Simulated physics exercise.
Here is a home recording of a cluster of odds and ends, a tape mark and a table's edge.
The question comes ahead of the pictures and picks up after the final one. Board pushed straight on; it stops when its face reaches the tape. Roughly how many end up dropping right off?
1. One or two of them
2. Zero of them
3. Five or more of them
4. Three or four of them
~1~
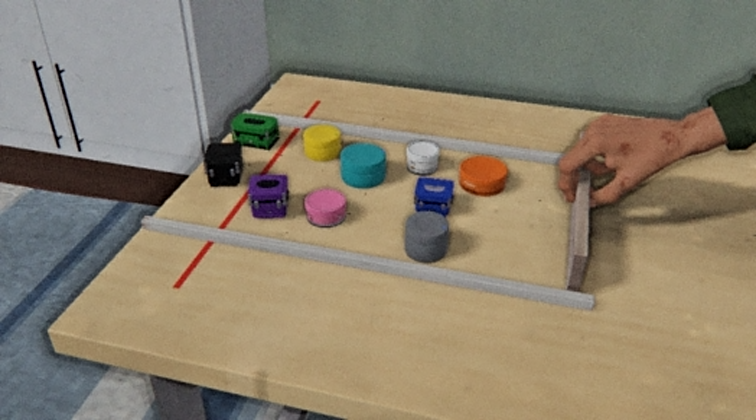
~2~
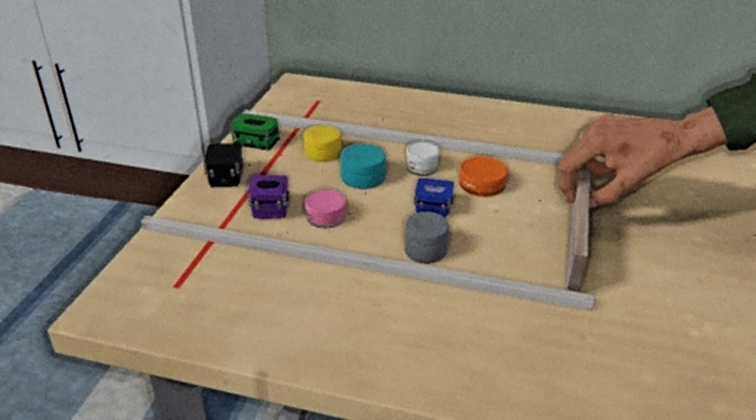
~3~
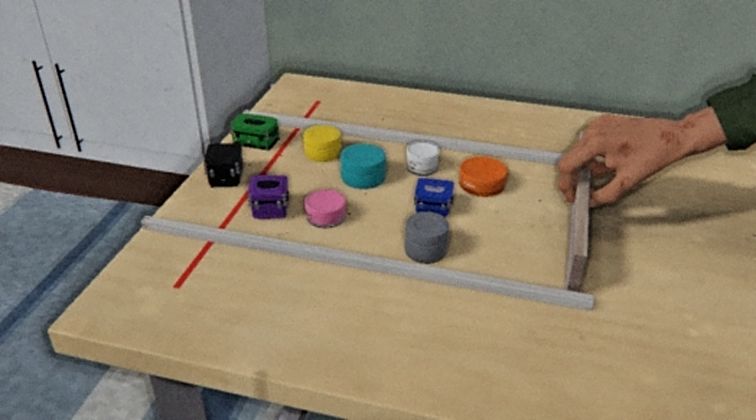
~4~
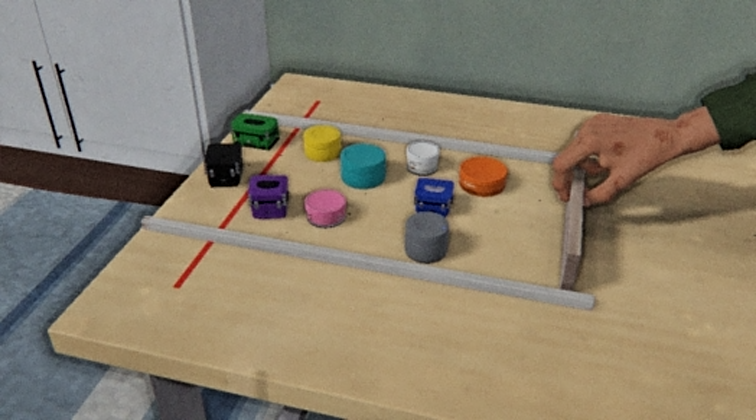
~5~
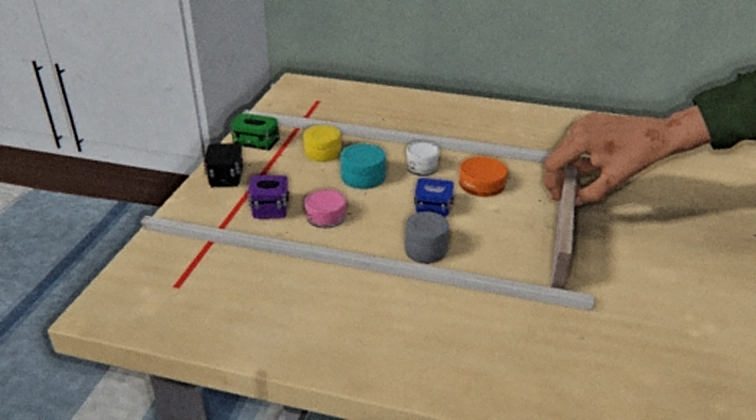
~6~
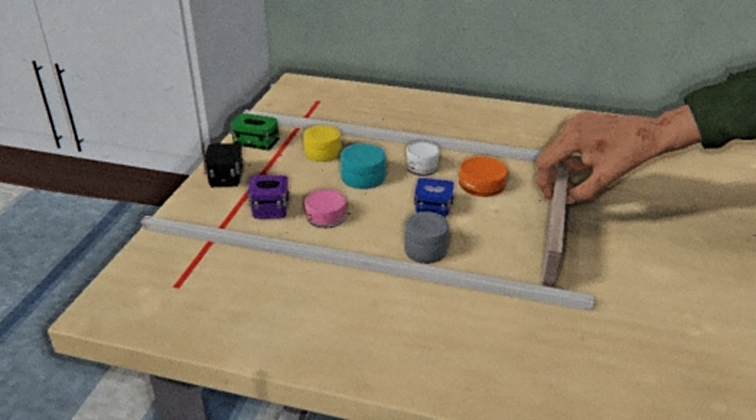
The answer is 1.
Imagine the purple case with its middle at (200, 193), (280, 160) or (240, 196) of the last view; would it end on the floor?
Try one it is not knocked off; try two it goes off the edge; try three it is not knocked off.
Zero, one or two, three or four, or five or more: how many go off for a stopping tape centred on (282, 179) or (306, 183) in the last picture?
No fall at all; none at all.
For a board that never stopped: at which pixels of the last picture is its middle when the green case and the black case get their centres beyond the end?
First near (280, 160), second near (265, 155).
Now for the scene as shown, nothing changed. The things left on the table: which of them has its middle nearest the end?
That's the black case.
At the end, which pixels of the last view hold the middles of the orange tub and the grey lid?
Same order as the question: First (256, 145), second (206, 207).
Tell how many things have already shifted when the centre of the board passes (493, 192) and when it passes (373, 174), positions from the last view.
Counts: 1 and 6.
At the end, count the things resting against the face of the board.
5 in contact.
Soon after, none off yet; black case at rest near (225, 165); green case at rest near (255, 132); purple case at rest near (269, 197).
In the end, the number that fall off is one or two; gone, green case.
